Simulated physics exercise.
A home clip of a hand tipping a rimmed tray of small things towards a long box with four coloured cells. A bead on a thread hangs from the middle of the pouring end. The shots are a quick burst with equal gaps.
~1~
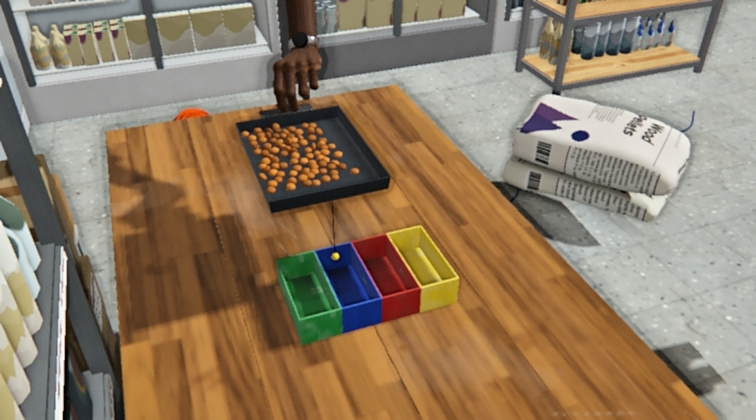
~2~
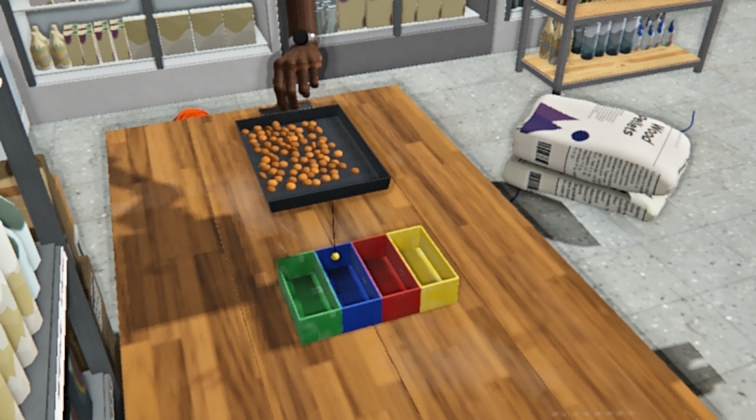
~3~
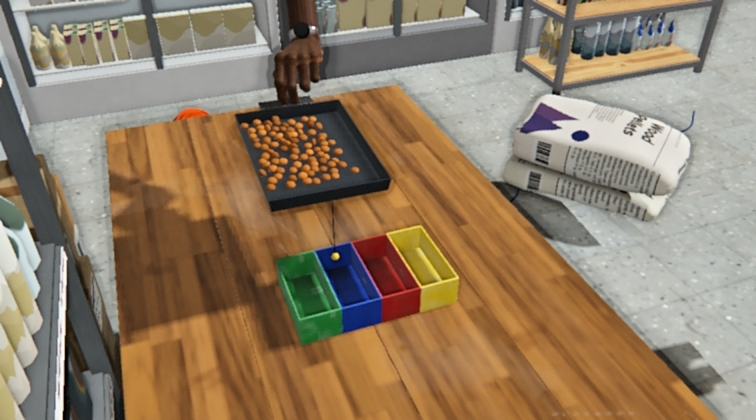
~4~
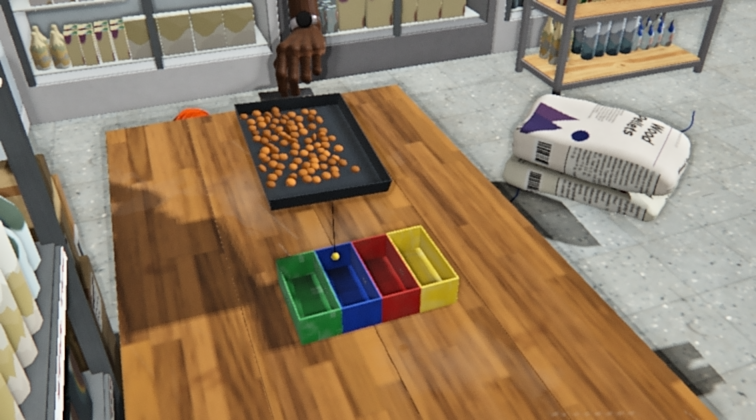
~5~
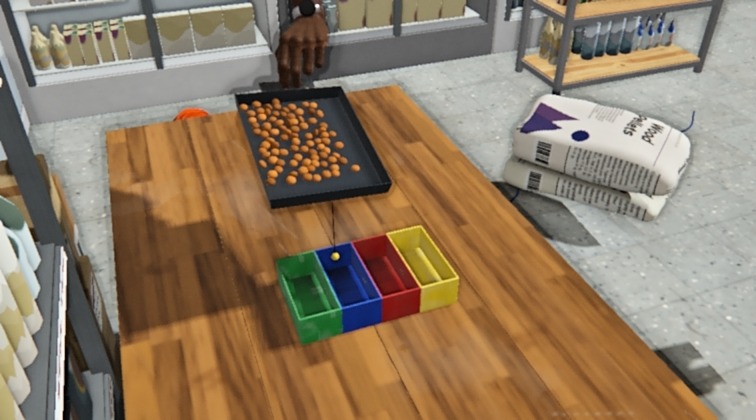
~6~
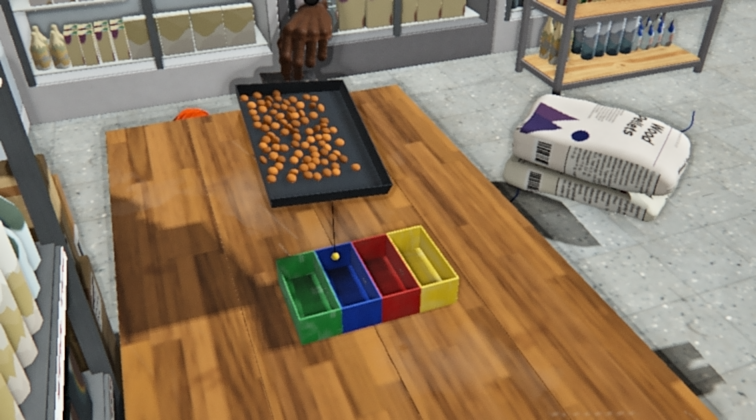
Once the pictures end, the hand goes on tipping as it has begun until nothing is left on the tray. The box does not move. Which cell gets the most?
It favours the red compartment.
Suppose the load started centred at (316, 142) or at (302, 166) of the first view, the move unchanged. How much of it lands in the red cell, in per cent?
Near 80 % and 70 %.
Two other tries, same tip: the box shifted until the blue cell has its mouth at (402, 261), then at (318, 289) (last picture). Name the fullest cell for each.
One: That blue cell. Two: That yellow cell.
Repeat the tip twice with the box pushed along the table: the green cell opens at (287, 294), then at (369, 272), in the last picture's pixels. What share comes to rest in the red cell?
Roughly 40 per cent, and 0 per cent.
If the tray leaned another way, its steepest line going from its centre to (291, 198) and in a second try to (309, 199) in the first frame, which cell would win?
One: The green one. Two: That green cell.
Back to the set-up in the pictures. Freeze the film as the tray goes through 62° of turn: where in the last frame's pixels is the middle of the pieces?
Close to (361, 181).
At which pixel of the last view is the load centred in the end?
Close to (387, 286).
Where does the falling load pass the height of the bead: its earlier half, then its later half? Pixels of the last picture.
Around (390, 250) and then (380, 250).
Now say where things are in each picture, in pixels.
Corners of the pouring end at (270, 200) and (388, 176), level; middle of the load at (293, 152), bits of cat kibble; bead on its thread at (335, 257); green cell at (321, 324); blue cell at (362, 313); red cell at (401, 303); yellow cell at (439, 293), in the first frame.
Corners of the pouring end at (270, 200) and (388, 176), level; middle of the load at (293, 151), in the second frame.
Corners of the pouring end at (271, 199) and (389, 178), tipped barely, lowest at the right corner; middle of the load at (293, 147), in the third frame.
Corners of the pouring end at (271, 198) and (389, 180), tipped a little, lowest at the right corner; middle of the load at (293, 142), in the fourth frame.
Corners of the pouring end at (272, 198) and (390, 181), tipped a little, lowest at the right corner; middle of the load at (294, 137), in the fifth frame.
Corners of the pouring end at (273, 197) and (390, 183), tipped clearly, lowest at the right corner; middle of the load at (294, 132); green cell at (321, 324); blue cell at (362, 313); red cell at (401, 303); yellow cell at (439, 293), in the sixth frame.
Soon, tray tipped steeply; nearly all on the tray; a stray few falling or outside the box.
A while on, tray tipped right over; about half on the tray; about a third in the red cell; a small part in the yellow cell; a small part falling or outside the box.
Towards the end, tray tipped past a quarter turn; most in the red cell; a small part in the blue cell; a small part in the yellow cell; a stray few falling or outside the box.
Finally, tray tipped past a quarter turn; most in the red cell; a small part in the blue cell; a small part in the yellow cell; none in the green cell; a stray few outside the box.
